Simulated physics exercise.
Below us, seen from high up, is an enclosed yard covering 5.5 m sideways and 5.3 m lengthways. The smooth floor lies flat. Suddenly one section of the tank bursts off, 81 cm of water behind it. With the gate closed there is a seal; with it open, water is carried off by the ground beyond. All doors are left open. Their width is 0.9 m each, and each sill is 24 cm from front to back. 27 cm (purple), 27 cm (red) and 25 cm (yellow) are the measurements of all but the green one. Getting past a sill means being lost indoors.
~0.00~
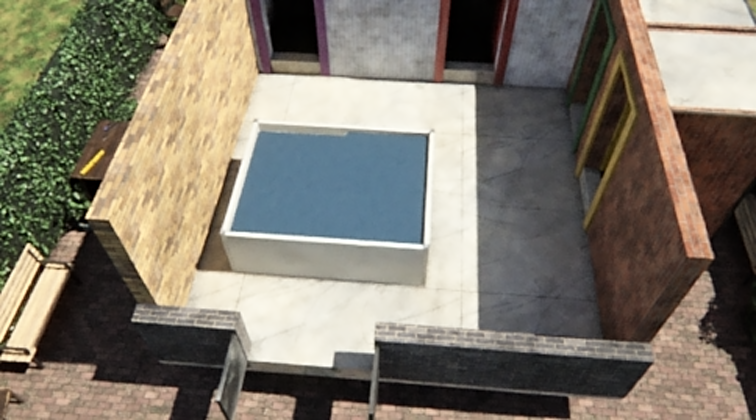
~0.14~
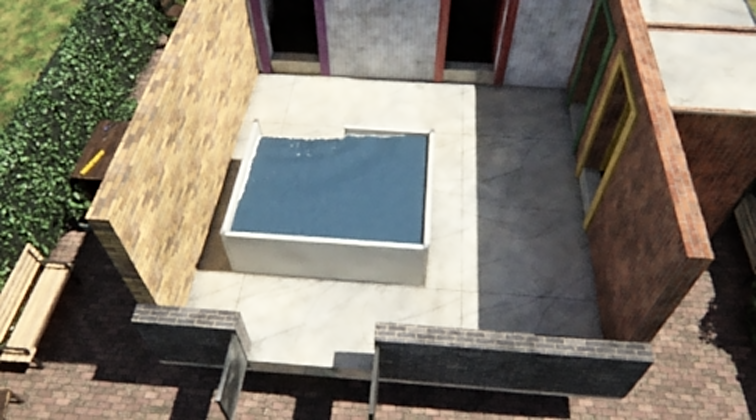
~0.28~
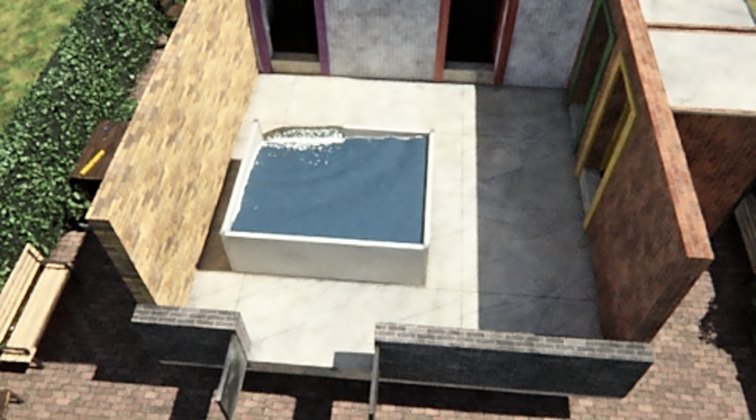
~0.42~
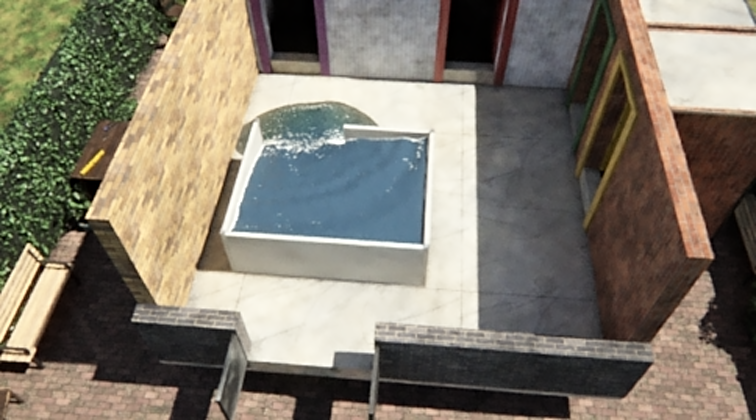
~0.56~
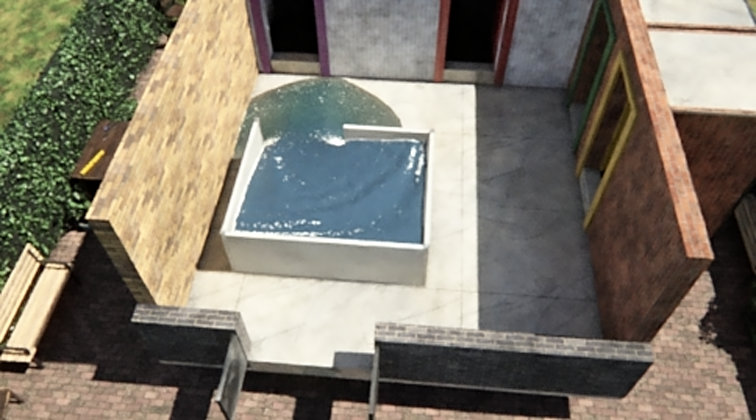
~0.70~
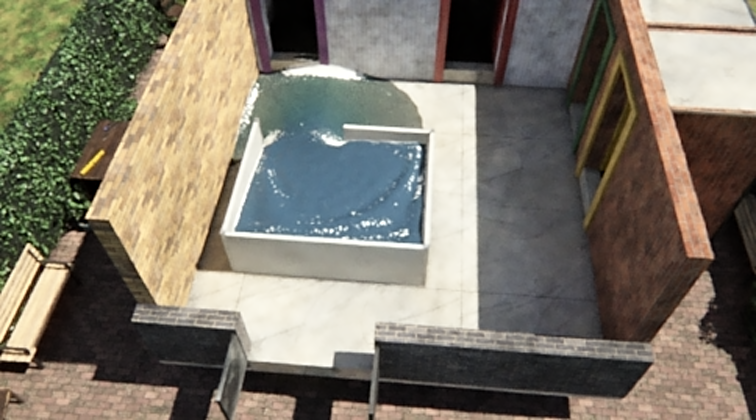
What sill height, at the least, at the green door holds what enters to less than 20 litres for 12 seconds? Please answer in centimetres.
A height of roughly 24 cm.
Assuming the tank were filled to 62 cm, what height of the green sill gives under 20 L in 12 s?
Roughly 19 centimetres.
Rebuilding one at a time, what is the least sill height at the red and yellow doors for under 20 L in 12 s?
You'd want some 9.5 cm at red and some 12.0 cm at yellow.
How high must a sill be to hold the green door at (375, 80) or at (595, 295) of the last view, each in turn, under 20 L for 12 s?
Minimums: Roughly 32 cm and 15 cm.
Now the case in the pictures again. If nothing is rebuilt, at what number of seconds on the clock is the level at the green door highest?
It peaks around 3.2 s.
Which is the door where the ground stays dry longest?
It's the yellow one.
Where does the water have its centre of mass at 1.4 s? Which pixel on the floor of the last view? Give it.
I'd put it close to (333, 177).
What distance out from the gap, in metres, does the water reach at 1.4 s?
The front is some 3.4 m out.
After 1.4 s water covers 25 % of the floor, deepest (64 cm) near (259, 74); it has not reached the green door.
After 3.0 s water covers 55 % of the floor, deepest (38 cm) near (269, 74); 25 cm at the green door, 6 litres in over its 15 cm sill.
After 12.0 s water covers 95 % of the floor, deepest (16 cm) near (178, 336); 13 cm at the green door, 169 litres in over its 15 cm sill.
At the green door as built, the water arrived by 2.3 s and peaked near 30 cm at 3.2 s.
Run again over the same 12 s with other heights there, 37 litres in over 22 cm, 10 litres over 26 cm. The limit of 20 litres is kept from about 24 cm up.
